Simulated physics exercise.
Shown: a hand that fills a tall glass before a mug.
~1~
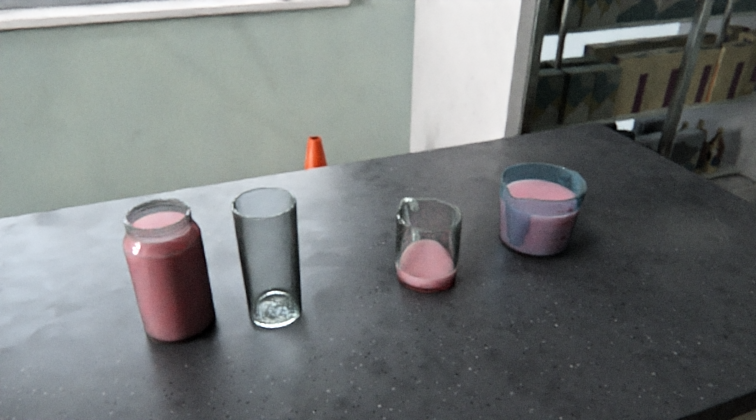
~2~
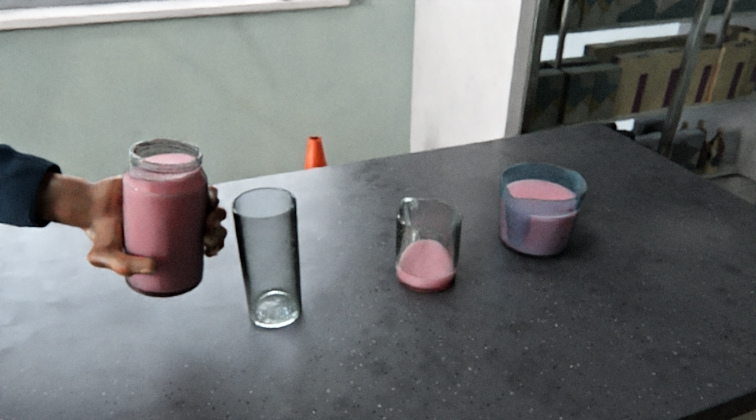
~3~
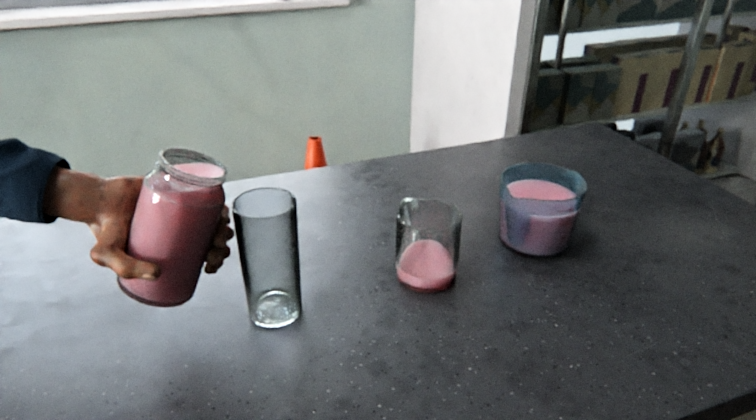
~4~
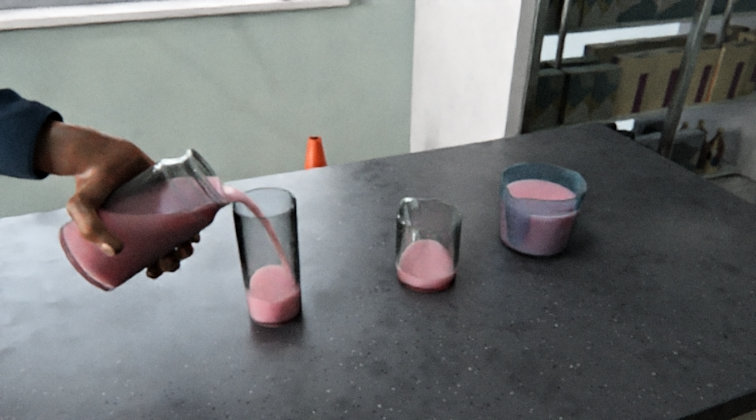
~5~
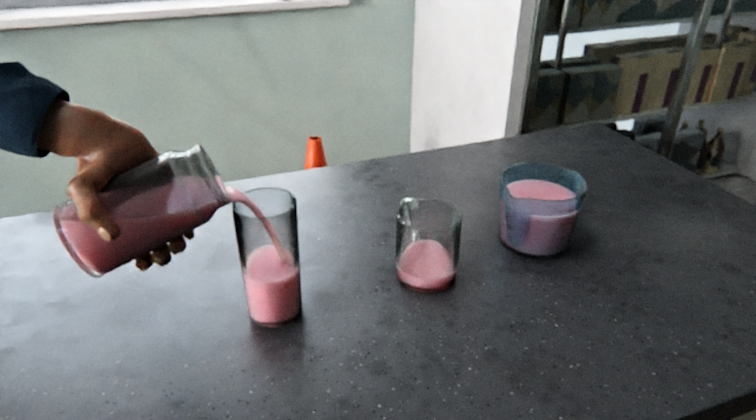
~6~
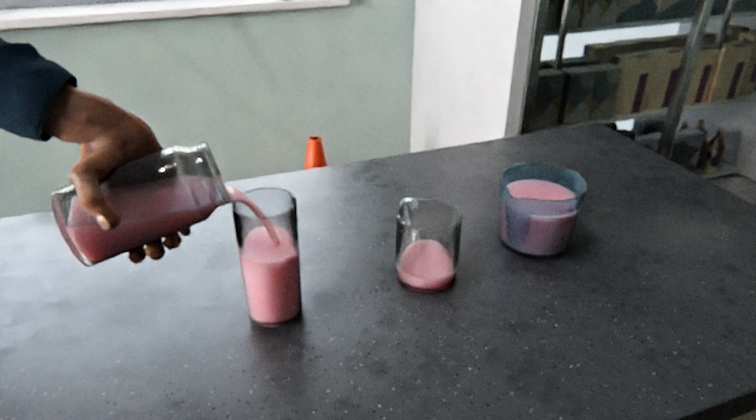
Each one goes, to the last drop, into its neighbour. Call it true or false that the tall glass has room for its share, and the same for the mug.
Verdict: For the tall glass, false; for the mug, false.
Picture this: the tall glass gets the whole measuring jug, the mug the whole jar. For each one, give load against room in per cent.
110 % and 160 %, in that order.
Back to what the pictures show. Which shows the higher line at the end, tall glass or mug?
The level ends higher in the left one.
Soon after, the tall glass is nearly full.
Later, the tall glass is full to the brim and has run over.
In the end, the tall glass is full to the brim and has run over; the mug is full to the brim and has run over.
